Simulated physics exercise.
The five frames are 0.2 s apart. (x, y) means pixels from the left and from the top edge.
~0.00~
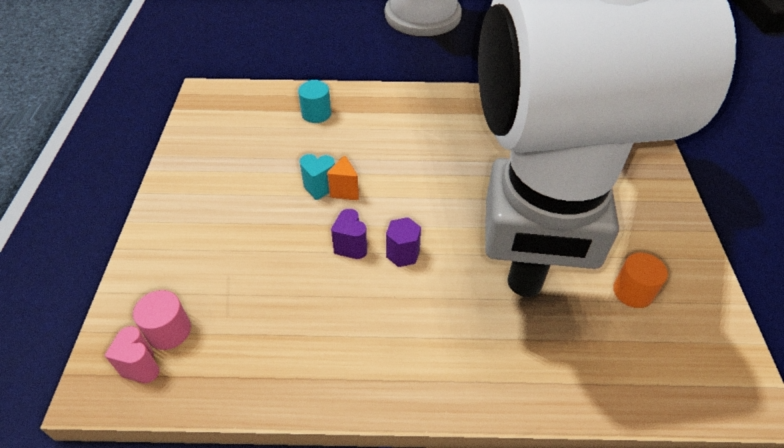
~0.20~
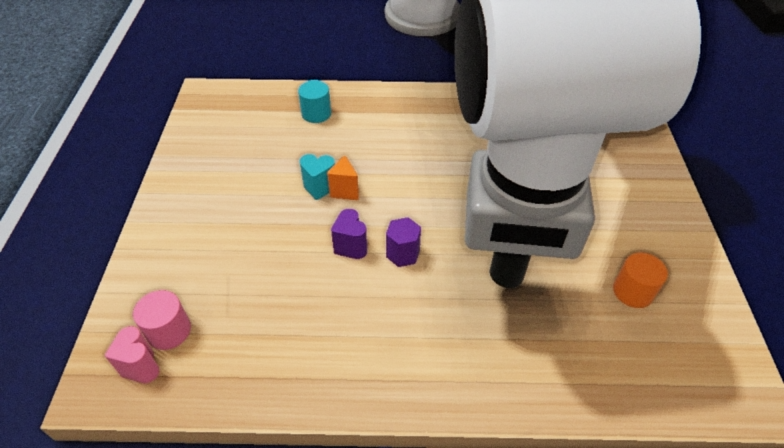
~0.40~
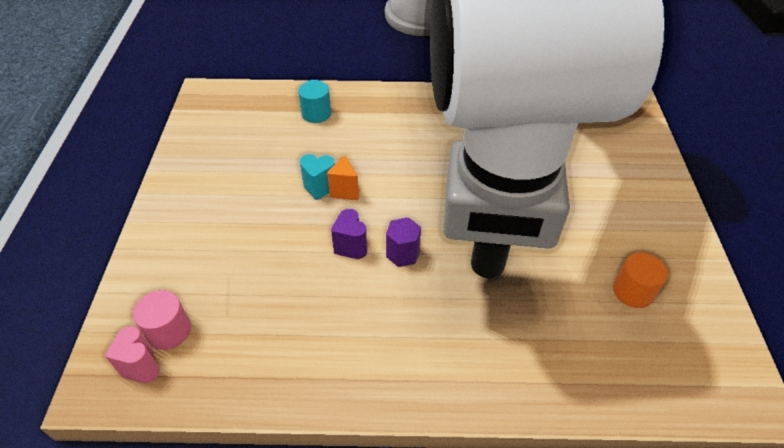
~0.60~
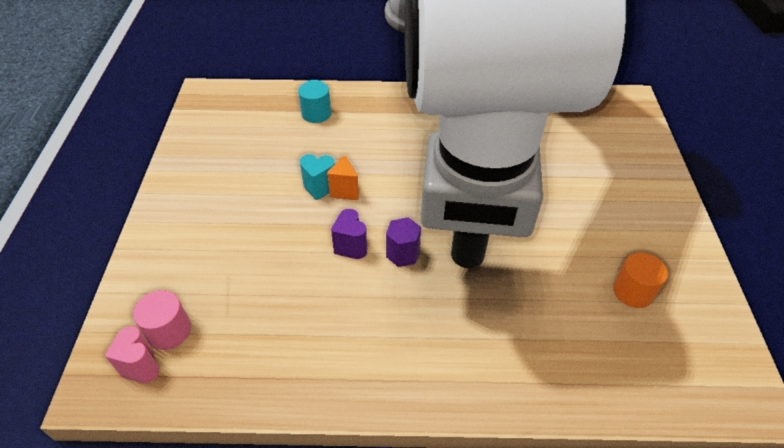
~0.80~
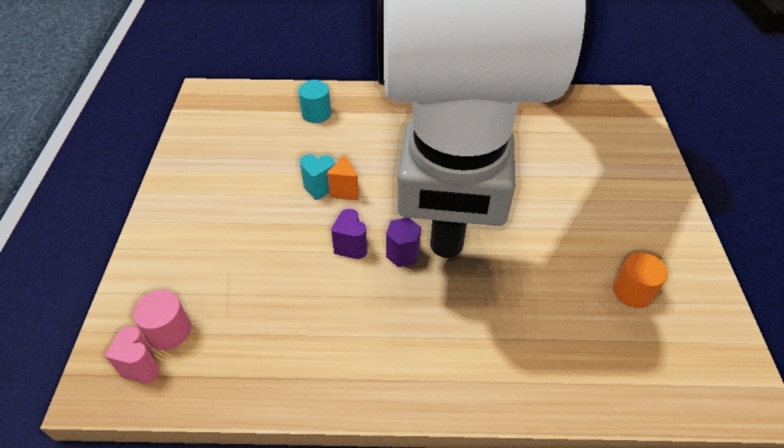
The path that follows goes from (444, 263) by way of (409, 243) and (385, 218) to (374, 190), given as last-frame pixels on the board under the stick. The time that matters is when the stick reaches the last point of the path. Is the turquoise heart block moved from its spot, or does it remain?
Put simply, it stays right there.
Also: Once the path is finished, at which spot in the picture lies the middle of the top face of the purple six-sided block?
The centre of its top face lies at (367, 221).
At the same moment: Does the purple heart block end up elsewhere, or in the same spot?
It's moved.
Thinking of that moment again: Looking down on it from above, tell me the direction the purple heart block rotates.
From overhead, the rotation is clockwise.
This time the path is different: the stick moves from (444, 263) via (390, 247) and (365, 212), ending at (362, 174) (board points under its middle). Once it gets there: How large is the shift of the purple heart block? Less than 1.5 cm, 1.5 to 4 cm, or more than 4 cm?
If I had to pick, the purple heart block travels from 1.5 to 4 cm here.
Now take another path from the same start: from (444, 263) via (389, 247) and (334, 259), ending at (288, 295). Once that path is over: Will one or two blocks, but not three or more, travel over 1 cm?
Short answer: Yes.
On the path given first. One third of the way, stick at (410, 225); purple heart block at (345, 223); purple six-sided block at (377, 224), turned 40° anticlockwise.
Two thirds of the way, stick at (384, 199); purple heart block at (338, 224), turned 20° clockwise; purple six-sided block at (367, 221), turned 65° anticlockwise.
At the end, stick at (373, 172); turquoise heart block unmoved; purple heart block at (338, 224), turned 20° clockwise; purple six-sided block at (367, 221), turned 65° anticlockwise.
